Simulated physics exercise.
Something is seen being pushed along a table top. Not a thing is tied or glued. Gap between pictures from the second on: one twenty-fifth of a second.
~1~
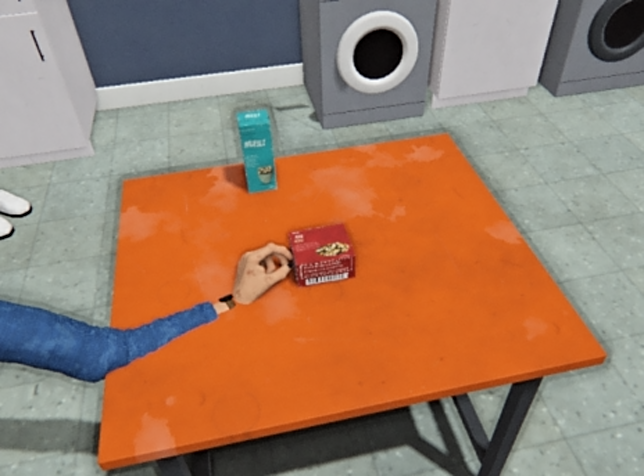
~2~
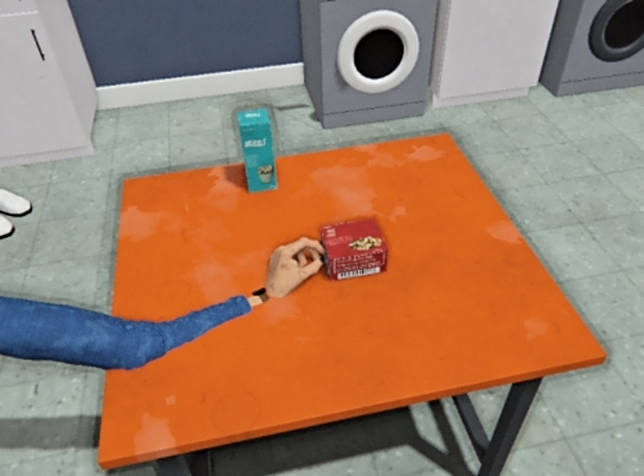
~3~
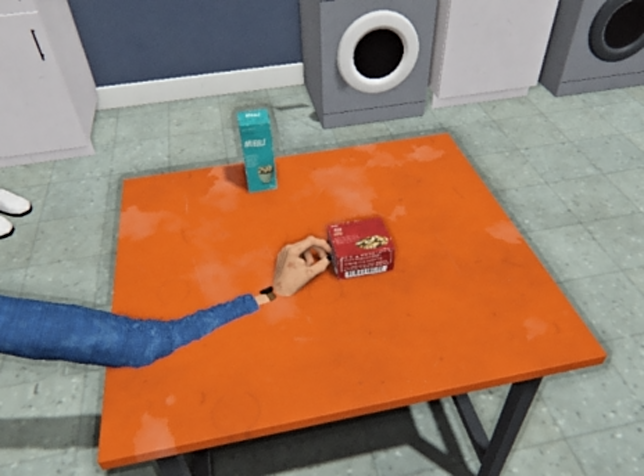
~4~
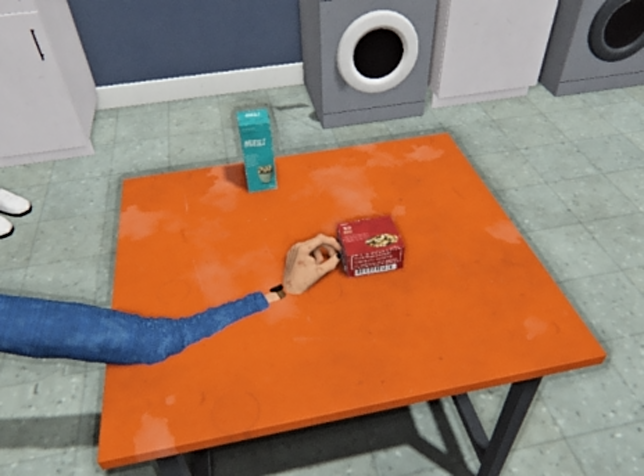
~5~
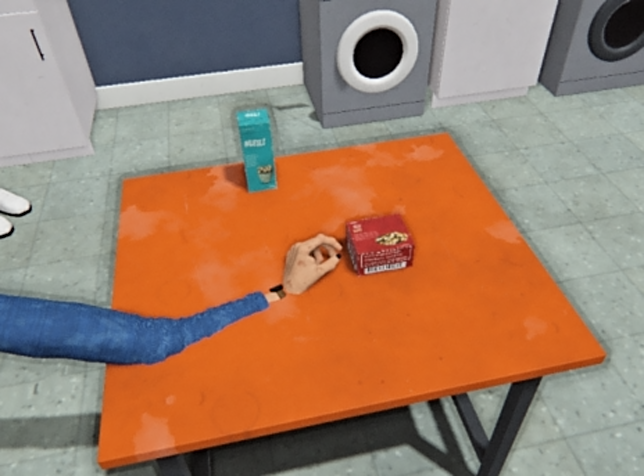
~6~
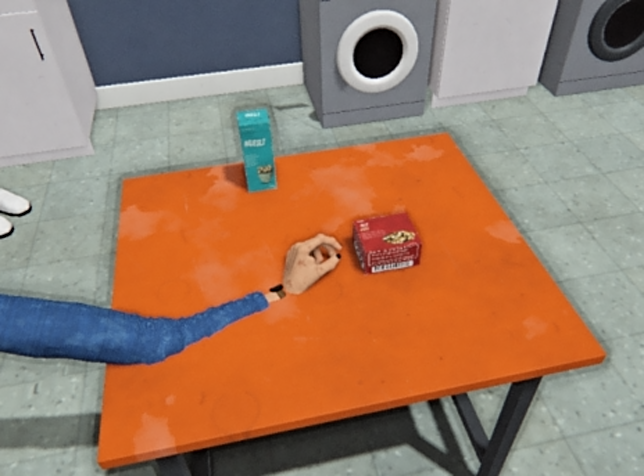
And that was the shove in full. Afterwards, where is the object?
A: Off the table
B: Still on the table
Still on the table.
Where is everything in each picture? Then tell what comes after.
Under the hand; red box (322, 255), in the first frame.
Under the hand; red box (353, 249), in the second frame.
Under the hand; red box (360, 248), in the third frame.
Red box (369, 246), in the fourth frame.
Red box (379, 244) moved a little, in the fifth frame.
Red box (386, 243) moved a little, in the sixth frame.
Then, 1.00 s later than the last frame, red box moved a little near (393, 242).
Then, 3.30 s later than the last frame, red box resting near (393, 242).
When it is over, moved from the start, red box. End places, in pixels of the last picture, red box near (393, 242).
